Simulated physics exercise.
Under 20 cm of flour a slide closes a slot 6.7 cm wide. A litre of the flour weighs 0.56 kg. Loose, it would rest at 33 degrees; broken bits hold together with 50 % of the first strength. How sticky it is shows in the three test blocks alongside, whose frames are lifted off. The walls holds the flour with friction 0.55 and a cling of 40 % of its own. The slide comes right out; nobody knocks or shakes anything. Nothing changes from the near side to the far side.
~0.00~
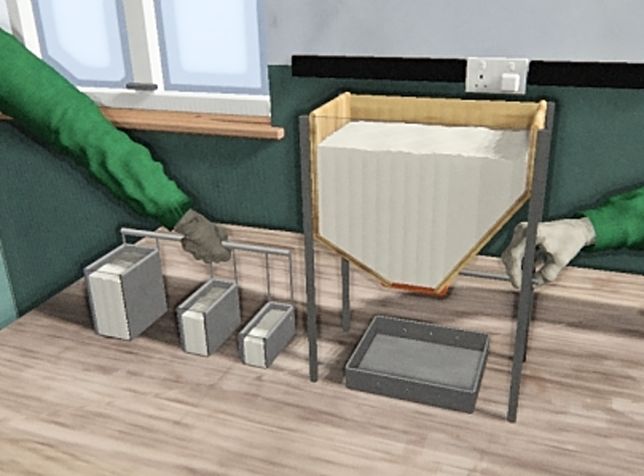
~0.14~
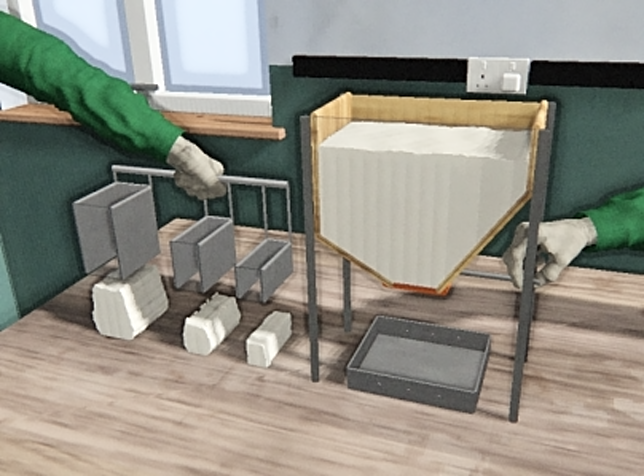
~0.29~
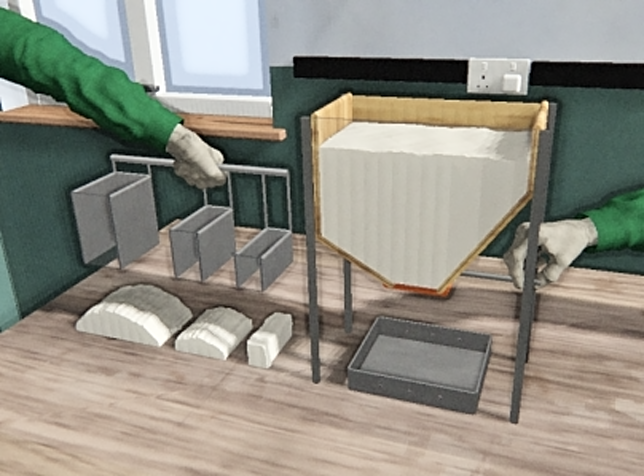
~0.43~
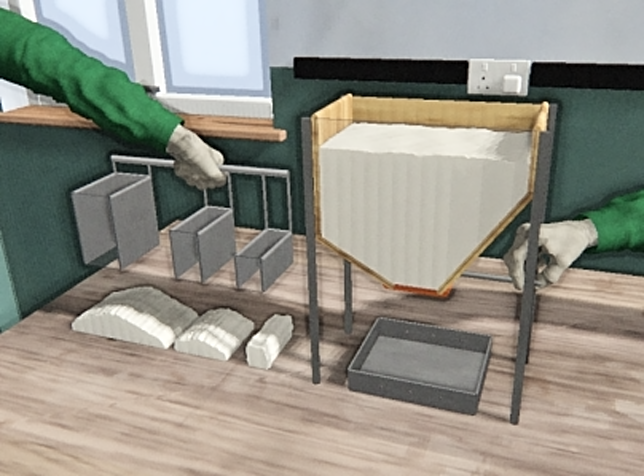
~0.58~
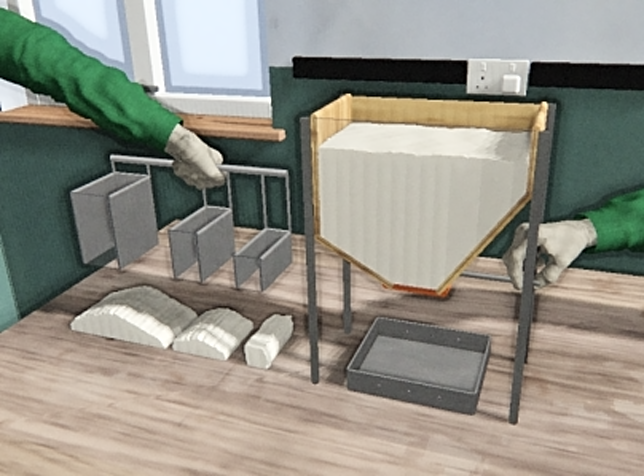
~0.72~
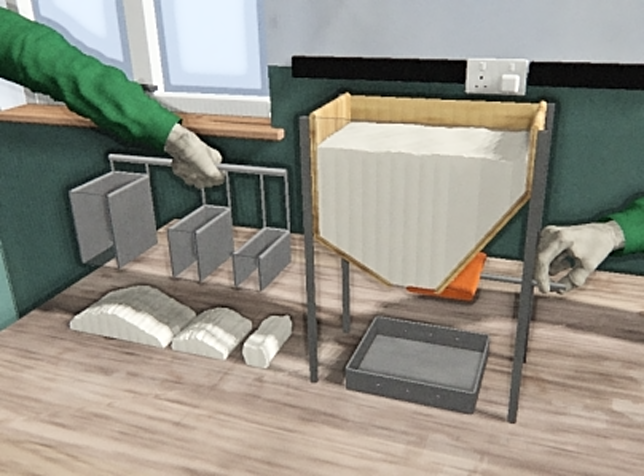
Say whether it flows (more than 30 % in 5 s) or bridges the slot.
The flour runs.
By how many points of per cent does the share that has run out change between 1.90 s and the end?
About 30 %.
By 1.07 s, 10 % has run out.
By 1.49 s, 39 % has run out.
By 1.90 s, 64 % has run out.
By 2.32 s, 88 % has run out.
By 5.62 s, at the end, 96 % has run out.
